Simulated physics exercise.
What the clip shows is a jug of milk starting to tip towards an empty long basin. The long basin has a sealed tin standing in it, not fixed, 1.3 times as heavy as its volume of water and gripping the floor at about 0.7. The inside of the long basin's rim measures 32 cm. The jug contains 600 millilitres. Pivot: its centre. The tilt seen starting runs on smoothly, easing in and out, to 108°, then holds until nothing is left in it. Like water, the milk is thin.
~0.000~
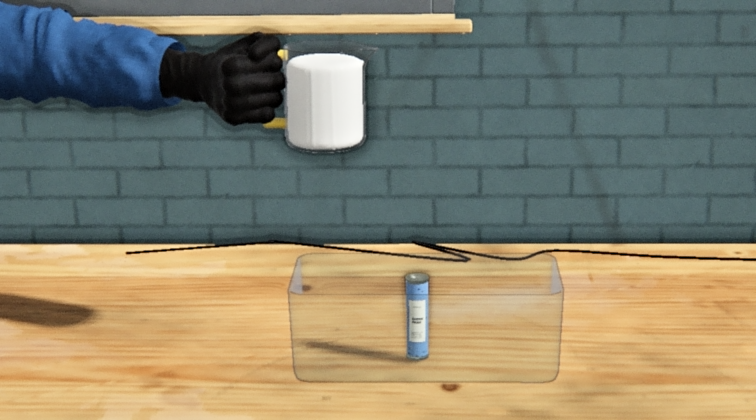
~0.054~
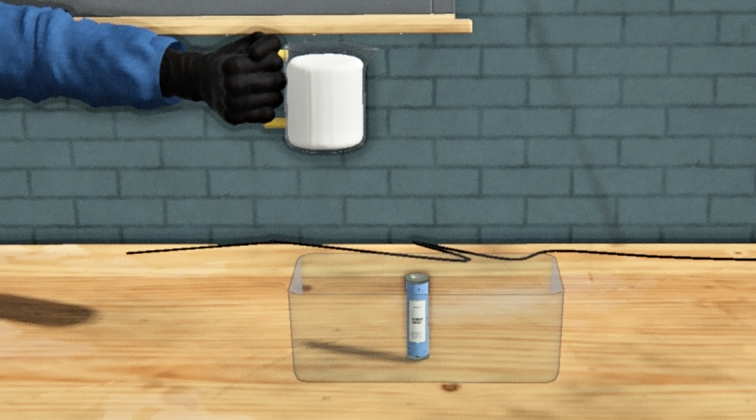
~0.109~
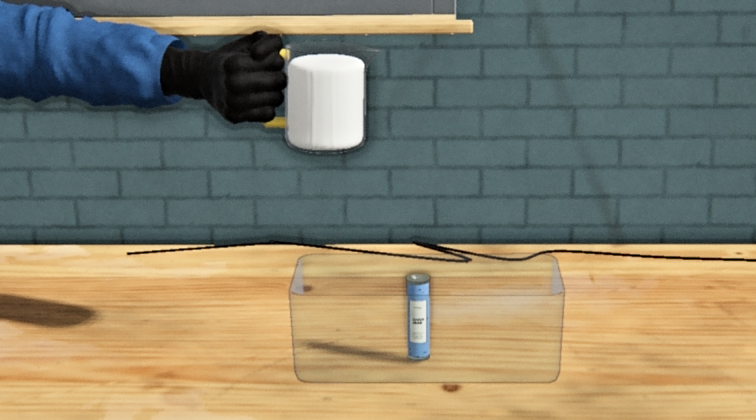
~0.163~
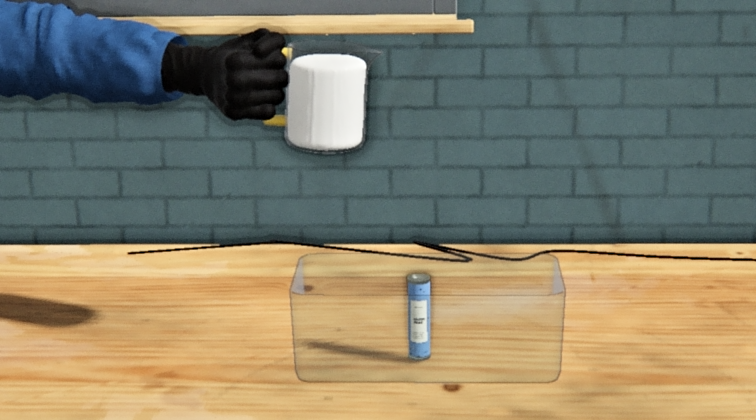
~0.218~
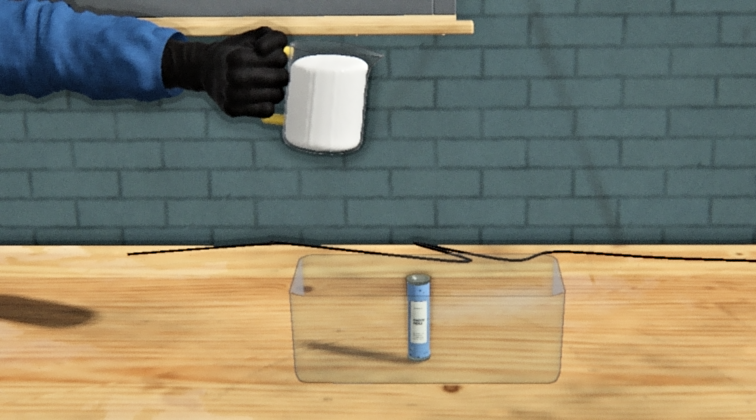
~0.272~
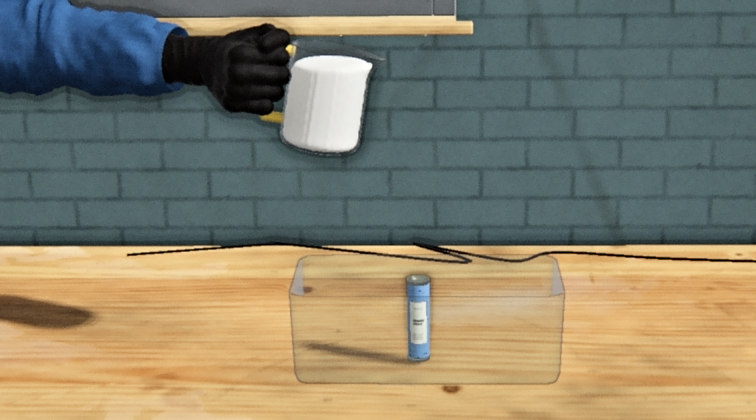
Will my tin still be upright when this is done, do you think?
My guess is it's going to stay on its base.
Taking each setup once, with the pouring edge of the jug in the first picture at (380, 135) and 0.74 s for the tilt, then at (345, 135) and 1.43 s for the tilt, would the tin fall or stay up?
The tin overturns the first time and overturns the second time.
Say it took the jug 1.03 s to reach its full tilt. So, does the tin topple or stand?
Result: Tin still standing.
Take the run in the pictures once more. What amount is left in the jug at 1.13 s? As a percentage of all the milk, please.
32 in a hundred, give or take.
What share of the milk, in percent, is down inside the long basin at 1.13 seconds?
About 40 per cent.
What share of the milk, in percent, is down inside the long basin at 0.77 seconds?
Roughly 2 per cent.
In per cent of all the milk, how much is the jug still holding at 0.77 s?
Roughly 84 per cent.
After 0.77 s the tilt is 60° and 84 per cent is still to pour; the tin stands where it began.
After 1.13 s the tilt is 97° and 31 per cent is still to pour; the tin stands where it began.
After 1.52 s the tilt is 108° and 2 per cent is still to pour; the tin stands where it began.
After 1.93 s the tilt is 108° and 0 per cent is still to pour; the tin stands where it began.
In the end the tin stands where it began.
